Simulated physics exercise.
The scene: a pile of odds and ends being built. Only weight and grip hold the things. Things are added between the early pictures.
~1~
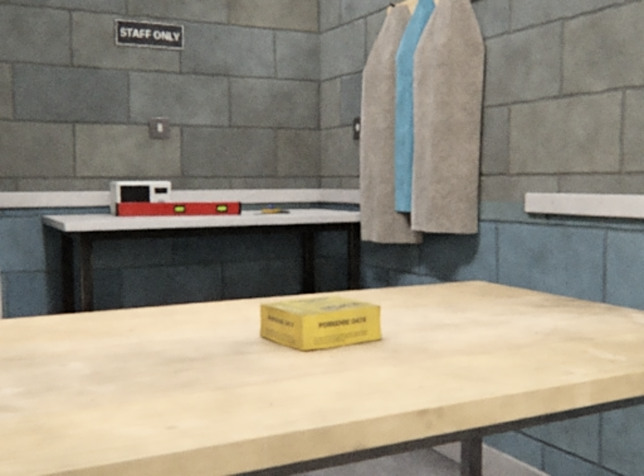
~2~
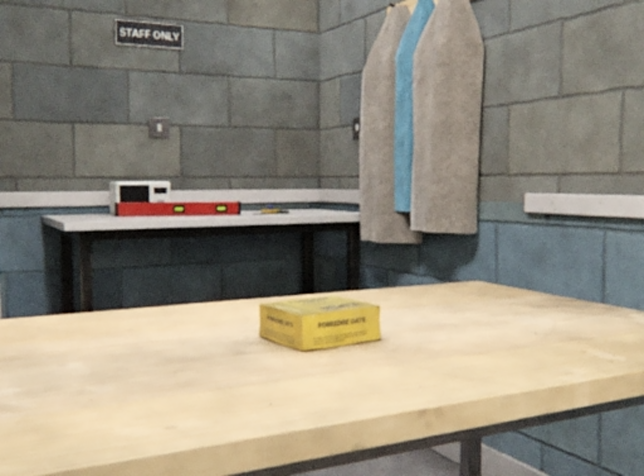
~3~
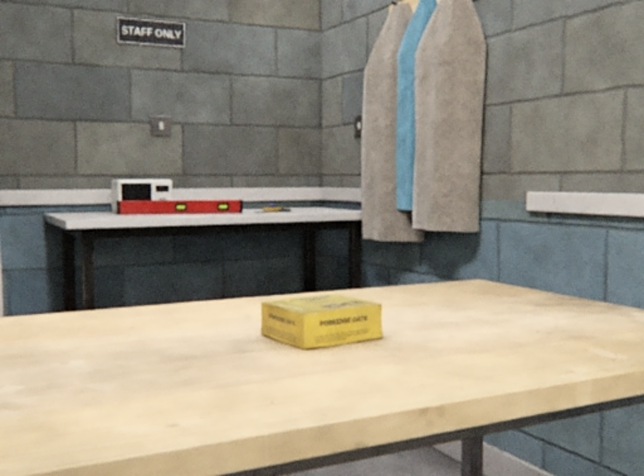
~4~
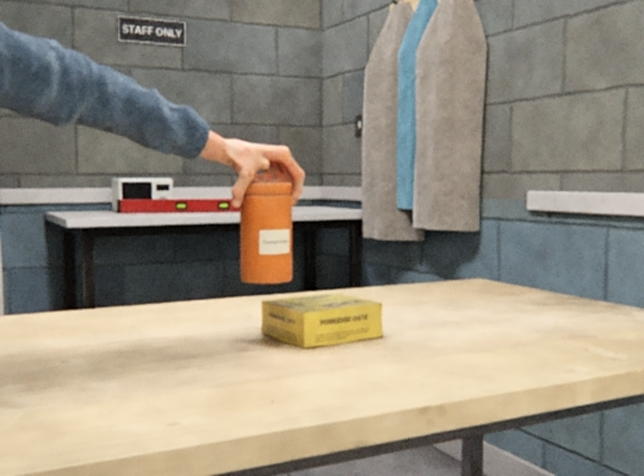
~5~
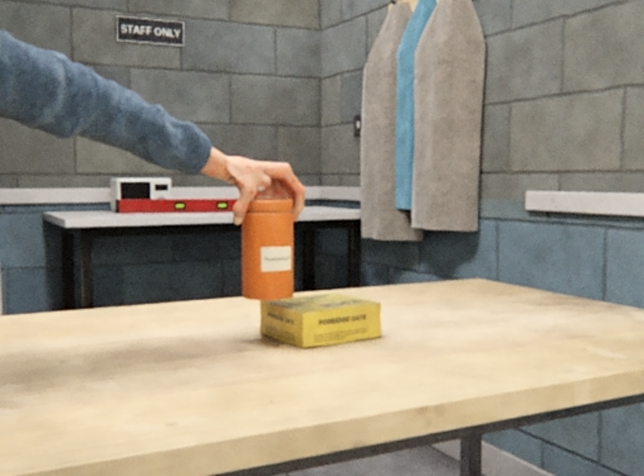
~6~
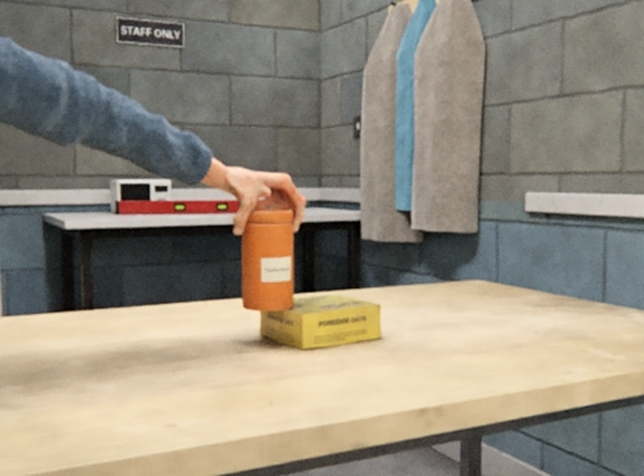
In a block-walled room with hanging towels, a yellow packet sits on a wooden table; a blue-sleeved arm appears from the left, holding an orange jar by its top, and lowers it to the packet's left side.
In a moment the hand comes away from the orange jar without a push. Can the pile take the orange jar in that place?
It loses its balance.
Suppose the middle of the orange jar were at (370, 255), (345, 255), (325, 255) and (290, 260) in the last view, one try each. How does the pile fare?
First try: It gives way; second try: It holds; third try: It stays up; fourth try: It holds.
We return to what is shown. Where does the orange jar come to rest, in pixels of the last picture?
Around (205, 325).
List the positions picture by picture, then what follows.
In the first picture, the last thing is not in view yet; yellow packet (320, 321).
In the second picture, the last thing is not in view yet; yellow packet (319, 321).
In the third picture, the last thing is not in view yet; yellow packet (321, 319).
In the fourth picture, on its way; orange jar (266, 232); yellow packet (321, 318).
In the fifth picture, on its way; orange jar (268, 249); yellow packet (320, 318).
In the sixth picture, in place under the hand; orange jar (268, 259); yellow packet (320, 320).
Then, 0.30 s after the last picture, orange jar tipped 25° from how it was near (250, 269).
Then, 0.40 s after the last picture, orange jar now fallen.
Then, 0.50 s after the last picture, things are still on the move.
At rest, fallen, orange jar; yellow packet in place. Seen from the same camera at the end, orange jar near (205, 325). The pile comes apart.
